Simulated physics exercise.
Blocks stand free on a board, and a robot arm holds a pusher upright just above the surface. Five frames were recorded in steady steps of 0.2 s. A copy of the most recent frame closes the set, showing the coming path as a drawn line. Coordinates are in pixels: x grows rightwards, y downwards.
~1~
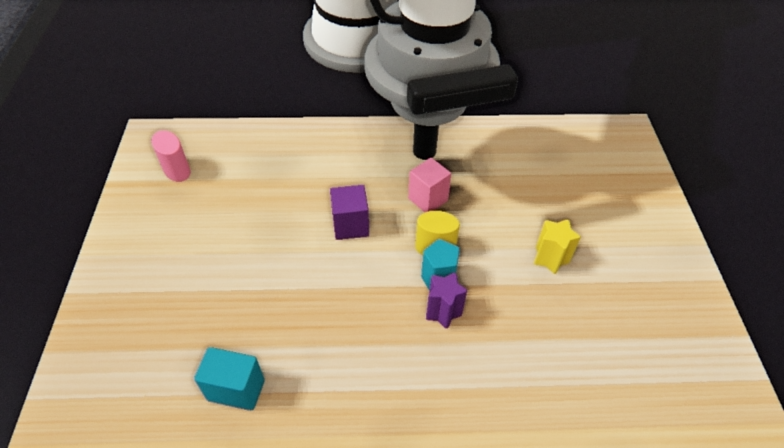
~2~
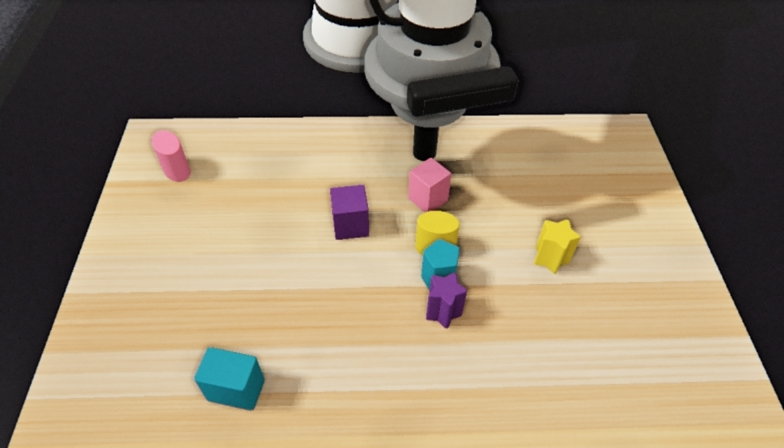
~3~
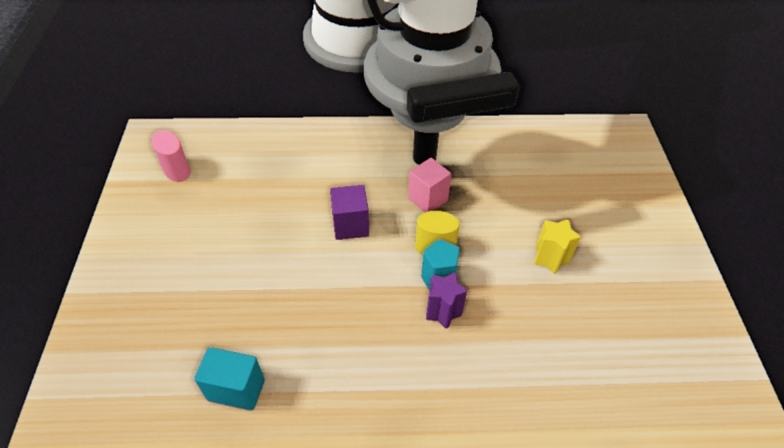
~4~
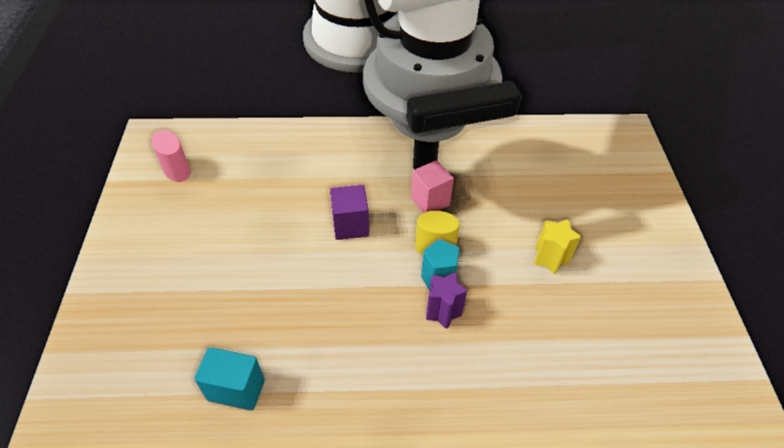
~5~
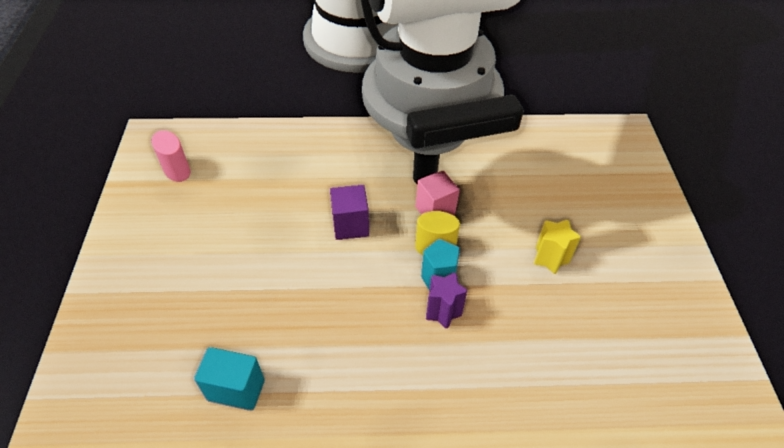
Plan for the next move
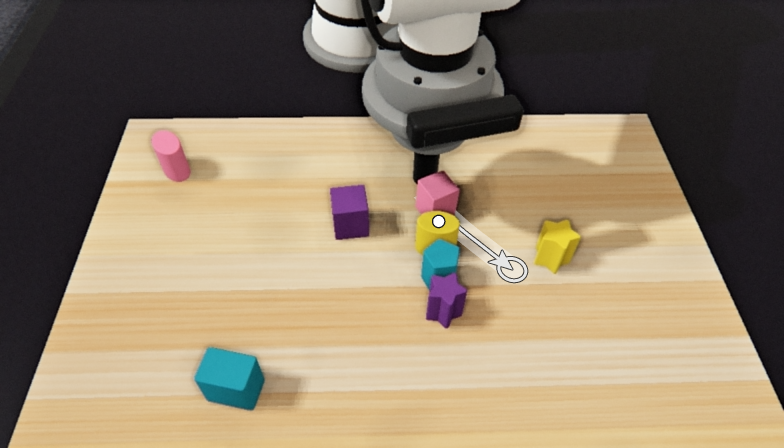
A robot arm's black pusher crept toward the viewer and nudged a pink block closer to the yellow one, turning it slightly, while the turquoise and purple blocks and the others around them stayed still.
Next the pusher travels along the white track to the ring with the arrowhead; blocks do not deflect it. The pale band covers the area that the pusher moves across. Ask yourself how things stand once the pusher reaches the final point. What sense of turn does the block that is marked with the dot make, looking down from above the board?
If we look at it from overhead, the block that is marked with the dot pivots clockwise.
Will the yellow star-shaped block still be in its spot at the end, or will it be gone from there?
The block stays on its spot.
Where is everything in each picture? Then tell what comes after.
Lower end of the pusher at (424, 152), tops of blocks, pink four-sided block at (431, 172), yellow oval at (439, 221), turquoise pentagon at (443, 253), purple star-shaped block at (447, 287), yellow star-shaped block at (561, 232), in the first picture.
Pusher at (425, 154), blocks as before, in the second picture.
Pusher at (425, 158), blocks as before, in the third picture.
Pusher at (425, 167), pink four-sided block at (433, 174), in the fourth picture.
Pusher at (425, 178), pink four-sided block at (438, 184), yellow oval at (439, 221), turquoise pentagon at (443, 253), purple star-shaped block at (447, 287), yellow star-shaped block at (561, 232), in the fifth picture.
The drawn path runs from (424, 192) via (463, 231), ending at (512, 269); the dot is on the yellow oval.
One third of the way, pusher at (452, 206); pink four-sided block at (458, 215), turned 40° clockwise; yellow oval at (437, 237), turned 20° clockwise; turquoise pentagon at (440, 264), turned 15° anticlockwise; purple star-shaped block at (447, 291).
Two thirds of the way, pusher at (482, 230); pink four-sided block at (467, 240), turned 100° clockwise; yellow oval at (433, 243), turned 35° clockwise; turquoise pentagon at (435, 271), turned 25° anticlockwise; purple star-shaped block at (448, 298), turned 15° anticlockwise.
At the end, pusher at (517, 256); pink four-sided block at (468, 241), turned 110° clockwise; yellow oval at (433, 243), turned 35° clockwise; turquoise pentagon at (435, 271), turned 25° anticlockwise; purple star-shaped block at (448, 298), turned 15° anticlockwise; yellow star-shaped block not moved.
